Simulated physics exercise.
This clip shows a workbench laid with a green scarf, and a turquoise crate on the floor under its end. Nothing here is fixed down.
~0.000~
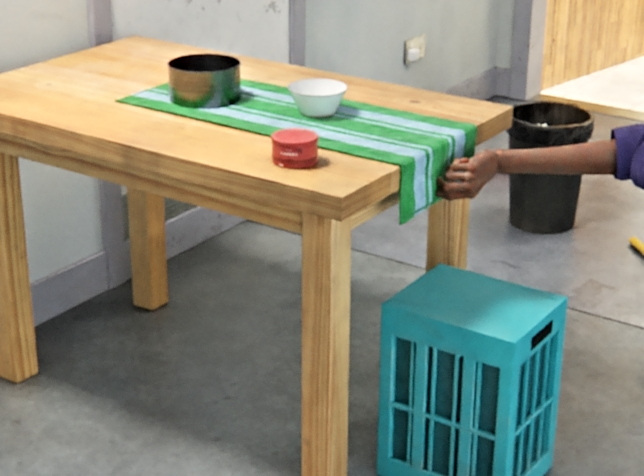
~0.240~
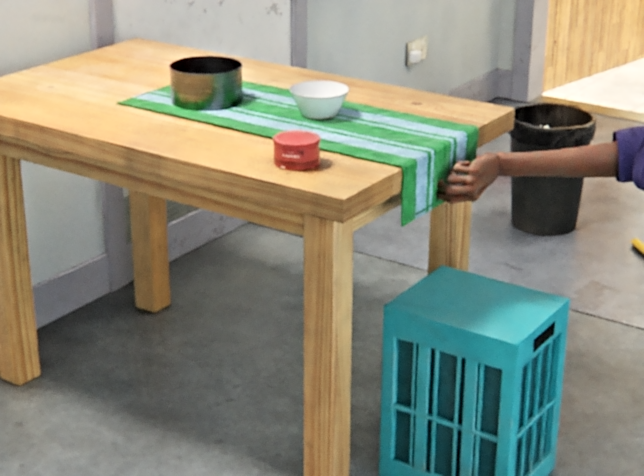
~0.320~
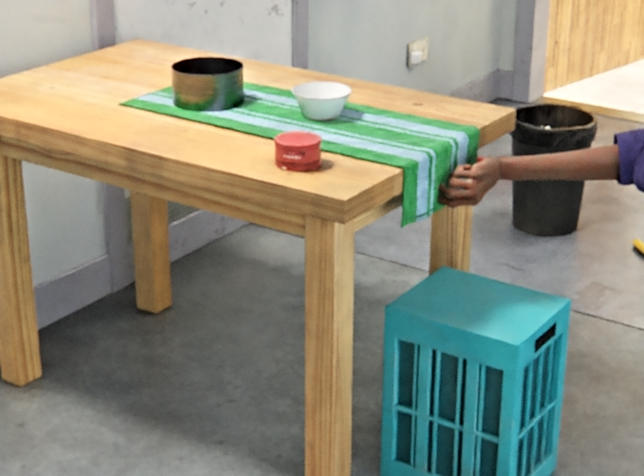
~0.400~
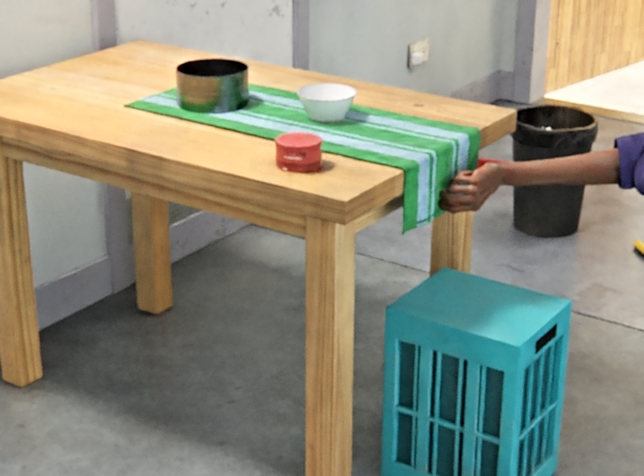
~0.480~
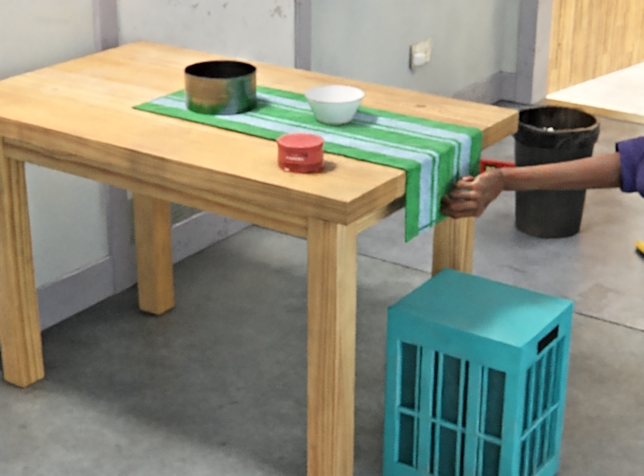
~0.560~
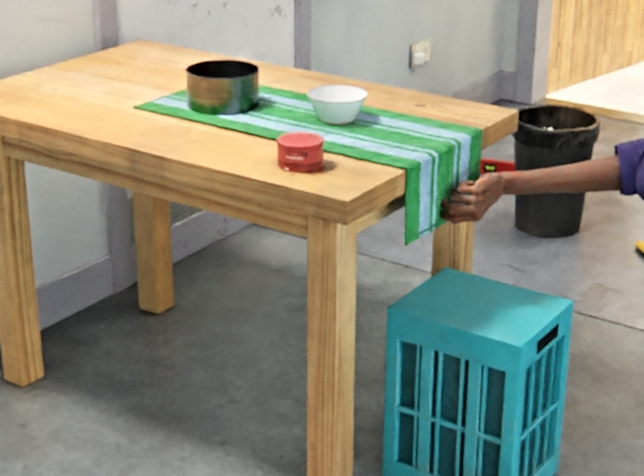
A hand slowly pulls a green striped cloth rightward, carrying a pot and white bowl along.
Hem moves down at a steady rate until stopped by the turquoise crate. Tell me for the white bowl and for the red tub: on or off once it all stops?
White bowl: On, red tub: On.
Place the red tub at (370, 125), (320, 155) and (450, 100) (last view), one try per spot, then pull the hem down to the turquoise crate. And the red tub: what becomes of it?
In the first case it is lost over the side, in the second it remains in place, and in the third it remains in place.
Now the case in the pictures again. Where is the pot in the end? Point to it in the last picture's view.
(281, 99).
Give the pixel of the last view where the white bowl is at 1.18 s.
Roughly at (369, 113).
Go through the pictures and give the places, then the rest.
The first picture shows scarf end (400, 225); white bowl (318, 87); red tub (295, 135); pot (204, 62); top of the crate (483, 317).
The second picture shows scarf end (402, 227), far hem (117, 103); red tub (297, 137); red tub stands beside the cloth.
The third picture shows scarf end (401, 227); white bowl (322, 90).
The fourth picture shows scarf end (402, 234), far hem (124, 106); red tub (299, 139).
The fifth picture shows scarf end (406, 243); white bowl (335, 93).
The sixth picture shows scarf end (405, 245), far hem (133, 107); white bowl (337, 93); red tub (300, 139); top of the crate (489, 321).
Around 1.18 s, hem going down; bowl carried along near (369, 113); tub as before.
Around 1.74 s, hem on the crate; bowl carried along near (399, 119); tub as before.
Finally, hem on the crate; bowl carried along near (400, 119); tub as before. The white bowl remains up there and the red tub keeps clear of the edge.
